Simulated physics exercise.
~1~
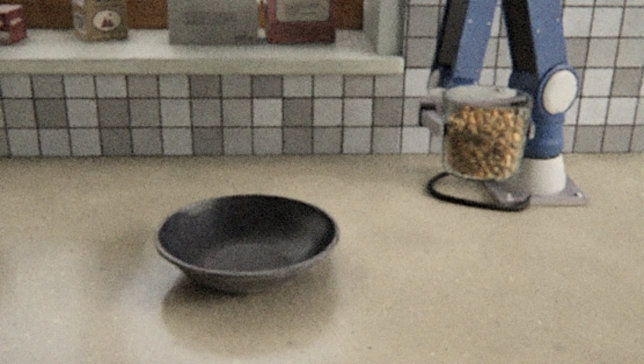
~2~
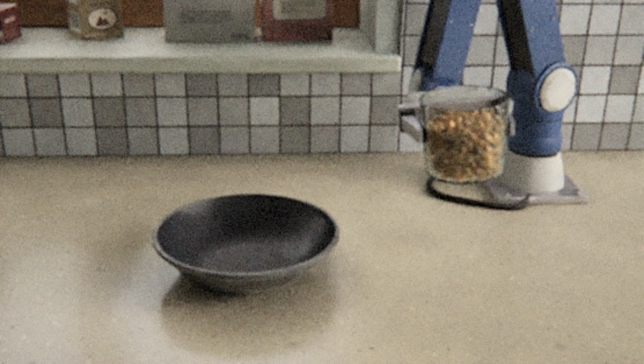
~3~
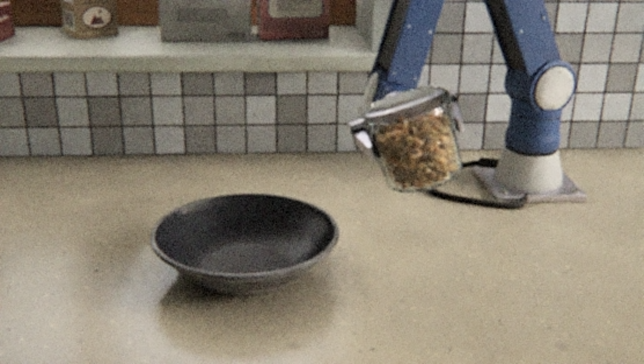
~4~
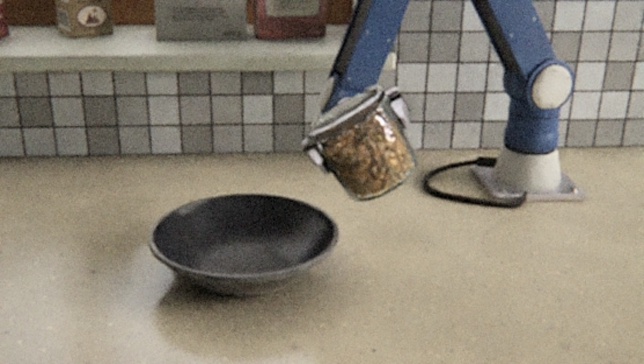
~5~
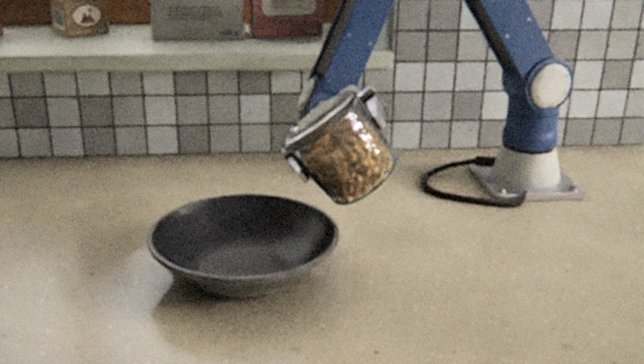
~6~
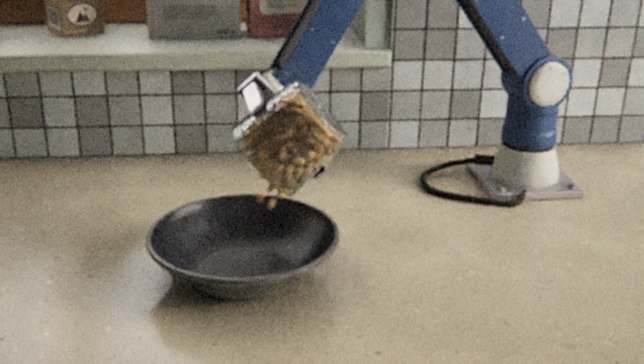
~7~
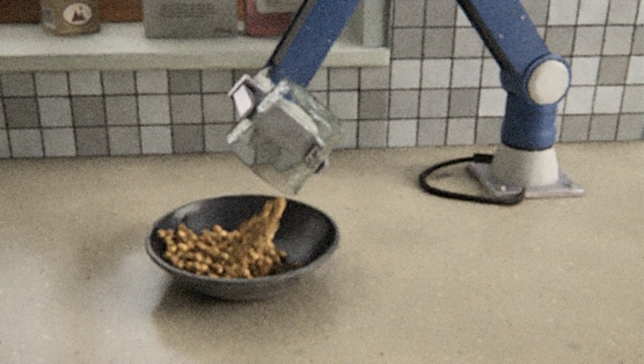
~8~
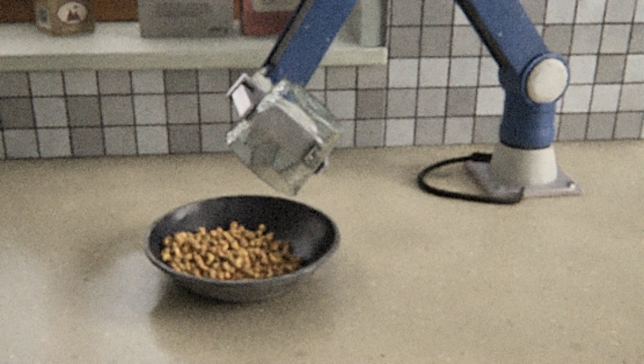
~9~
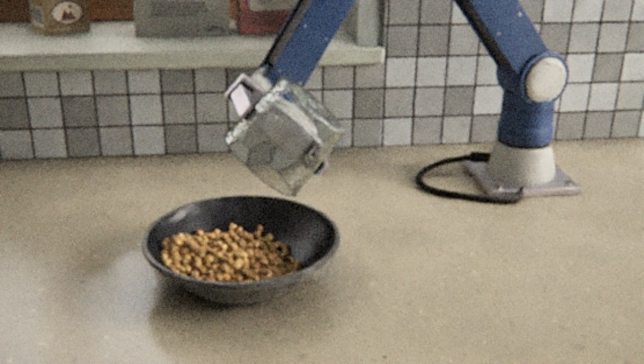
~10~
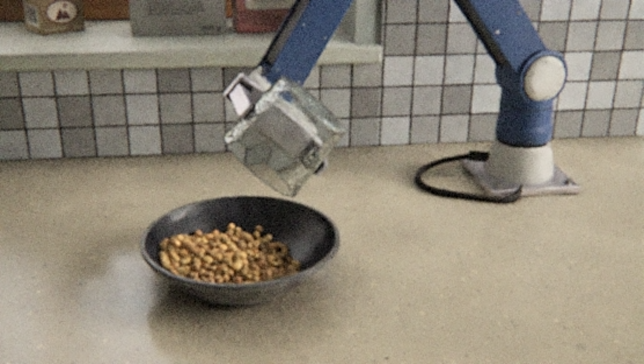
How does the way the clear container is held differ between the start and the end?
At the start the container is held upright, and at the end it is held upside down at a slant above the bowl.
